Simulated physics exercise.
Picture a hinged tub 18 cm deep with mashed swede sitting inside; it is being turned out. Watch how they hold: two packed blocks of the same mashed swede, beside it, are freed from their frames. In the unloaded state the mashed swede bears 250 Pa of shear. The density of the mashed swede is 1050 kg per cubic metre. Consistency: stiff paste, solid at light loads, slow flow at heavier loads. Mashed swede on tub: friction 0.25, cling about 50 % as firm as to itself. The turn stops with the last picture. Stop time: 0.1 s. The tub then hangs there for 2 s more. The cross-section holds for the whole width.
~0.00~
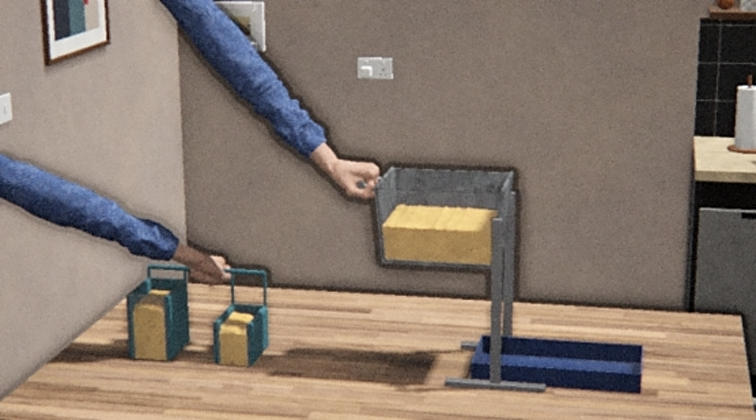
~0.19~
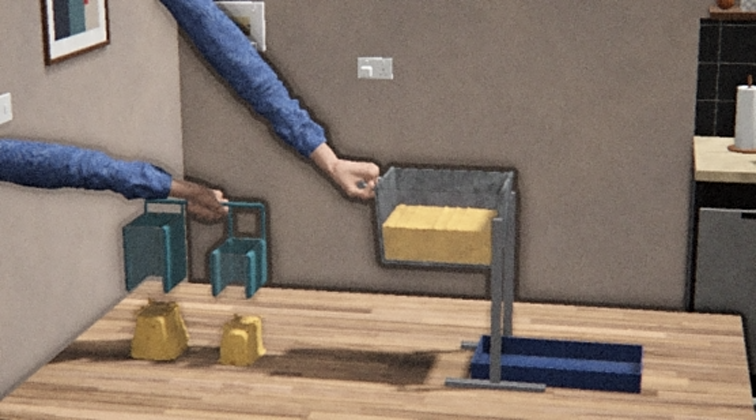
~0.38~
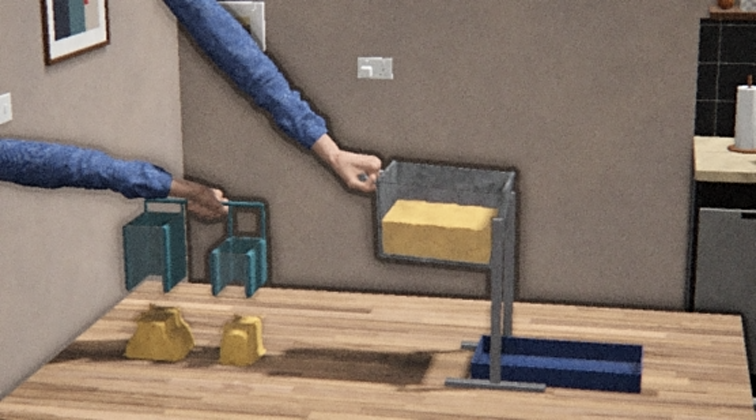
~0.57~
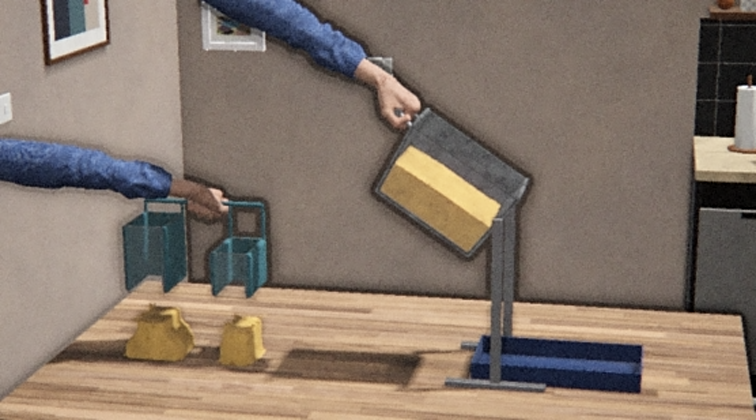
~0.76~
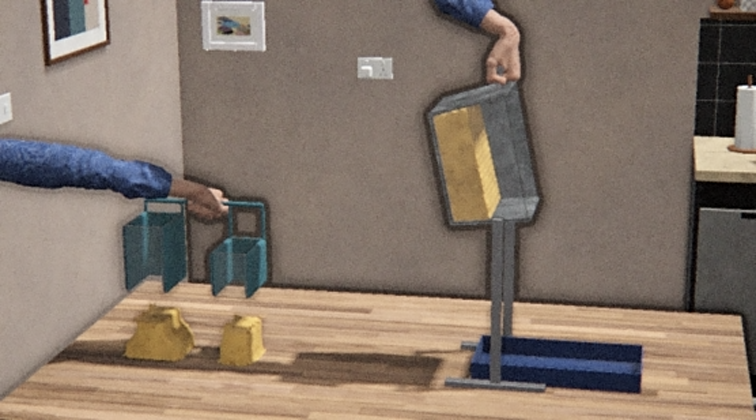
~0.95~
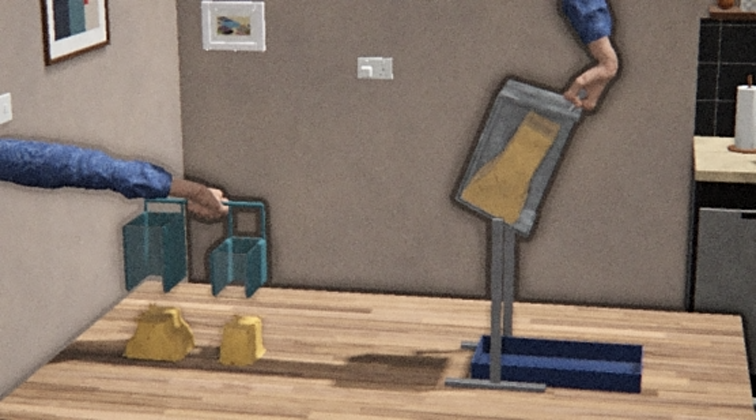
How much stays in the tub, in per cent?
Roughly 0 per cent stays in the tub.
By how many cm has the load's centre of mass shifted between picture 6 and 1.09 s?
15 cm.
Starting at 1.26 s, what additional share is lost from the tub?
Some 0 per cent.
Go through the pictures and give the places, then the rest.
The first frame shows handle-side rim at (378, 187), tilt 0 degrees; highest point of the mashed swede at (449, 228); test blocks 14 cm, 9.2 cm high (left to right).
The second frame shows handle-side rim at (378, 187), tilt 0 degrees; highest point of the mashed swede at (449, 228); test blocks 12 cm, 8.9 cm high (left to right).
The third frame shows handle-side rim at (380, 181), tilt 3 degrees; highest point of the mashed swede at (390, 221); test blocks 10 cm, 8.8 cm high (left to right).
The fourth frame shows handle-side rim at (415, 127), tilt 34 degrees; highest point of the mashed swede at (399, 164); test blocks 10 cm, 8.8 cm high (left to right).
The fifth frame shows handle-side rim at (506, 97), tilt 78 degrees; highest point of the mashed swede at (462, 110); test blocks 10 cm, 8.8 cm high (left to right).
The sixth frame shows handle-side rim at (576, 122), tilt 111 degrees; highest point of the mashed swede at (522, 127); test blocks 10 cm, 8.8 cm high (left to right).
By 1.09 s, the tub is at 111 degrees and holds 32 %.
By 1.26 s, the tub is at 111 degrees and holds 0 %.
By 1.43 s, the tub is at 111 degrees and holds 0 %.
By 1.60 s, the tub is at 111 degrees and holds 0 %.
By 2.95 s, at the end, the tub is at 111 degrees and holds 0 %.
